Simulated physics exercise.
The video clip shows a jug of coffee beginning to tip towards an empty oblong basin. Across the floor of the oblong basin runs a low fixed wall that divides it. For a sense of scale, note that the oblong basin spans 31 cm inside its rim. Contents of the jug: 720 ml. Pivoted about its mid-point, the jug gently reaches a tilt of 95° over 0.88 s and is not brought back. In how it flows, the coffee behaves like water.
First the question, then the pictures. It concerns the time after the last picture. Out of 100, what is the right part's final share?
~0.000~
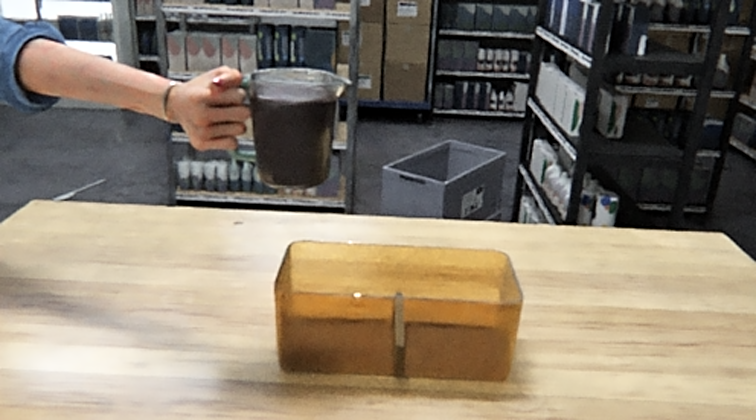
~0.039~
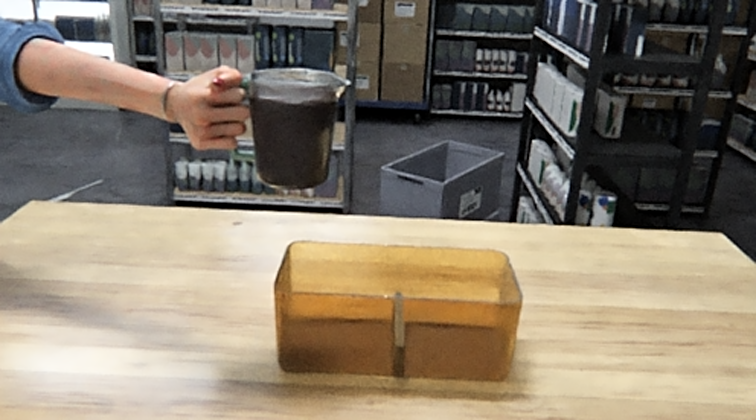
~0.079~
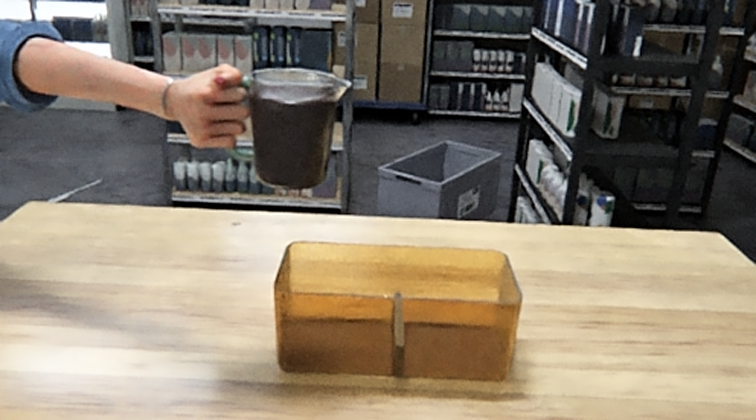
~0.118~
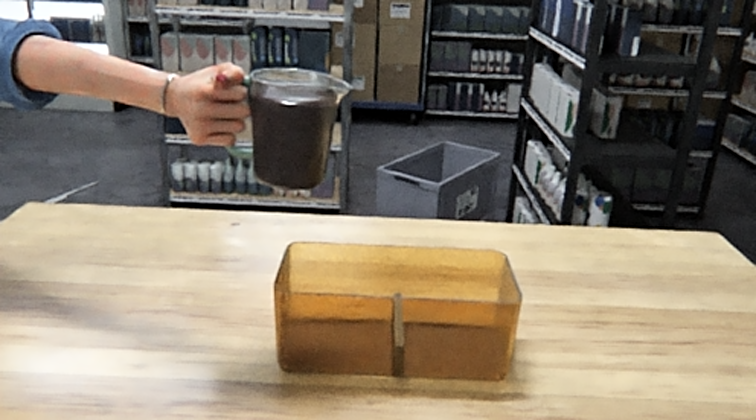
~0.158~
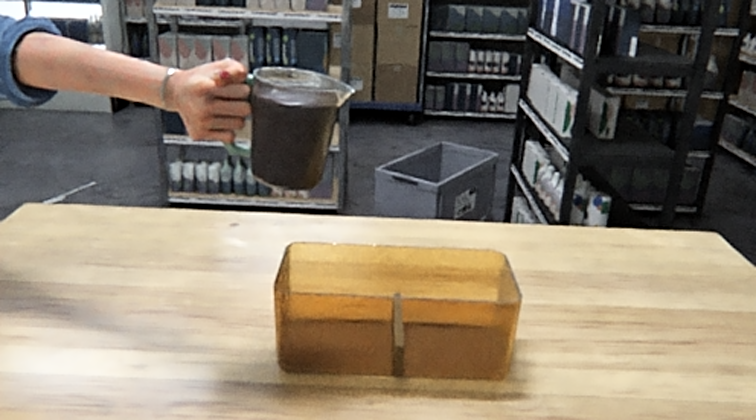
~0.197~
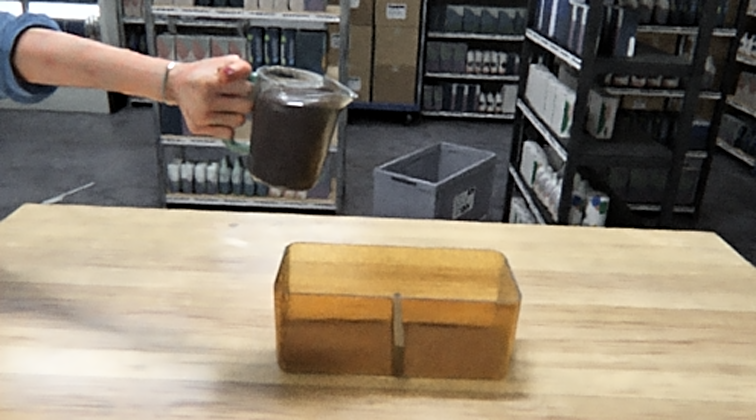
About 85 out of 100.
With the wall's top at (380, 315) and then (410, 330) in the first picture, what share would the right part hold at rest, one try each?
The first try gives 95 percent and the second 55 percent.
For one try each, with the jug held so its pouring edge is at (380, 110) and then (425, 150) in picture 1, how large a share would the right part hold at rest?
95 in a hundred, followed by 95 in a hundred.
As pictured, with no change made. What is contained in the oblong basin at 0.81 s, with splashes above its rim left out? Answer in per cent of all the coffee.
36 per cent or thereabouts.
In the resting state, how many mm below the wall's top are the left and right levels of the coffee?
The left comes to roughly 40 mm and the right to roughly 14 mm.
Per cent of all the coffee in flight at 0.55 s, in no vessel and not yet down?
Near 16 per cent at that time.
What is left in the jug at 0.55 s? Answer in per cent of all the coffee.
Roughly 82 %.
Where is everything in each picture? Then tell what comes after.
In the first picture, it leans 0°; its right rim is at (350, 81); the coffee meets the walls at (254, 90) and (337, 94); the oblong basin's rim runs from (282, 265) to (515, 276); the wall's top is at (400, 318).
In the second picture, it leans 0°; its right rim is at (350, 82); the coffee meets the walls at (253, 90) and (337, 95).
In the third picture, it leans 2°; its right rim is at (351, 84); the coffee meets the walls at (254, 90) and (336, 96).
In the fourth picture, it leans 4°; its right rim is at (353, 87); the coffee meets the walls at (255, 90) and (337, 97).
In the fifth picture, it leans 7°; its right rim is at (355, 91); the coffee meets the walls at (256, 91) and (340, 99).
In the sixth picture, it leans 11°; its right rim is at (357, 95); the coffee meets the walls at (259, 93) and (343, 99).
By 0.55 s the tilt is 66° and 82 per cent is still to pour, 0 is left of the wall and 1 right of it.
By 0.81 s the tilt is 94° and 37 per cent is still to pour, 2 is left of the wall and 35 right of it.
By 1.08 s the tilt is 95° and 8 per cent is still to pour, 5 is left of the wall and 79 right of it.
By 1.38 s the tilt is 95° and 1 per cent is still to pour, 11 is left of the wall and 85 right of it.
At rest 14 per cent lies left of the wall, 85 right of it and 1 outside.
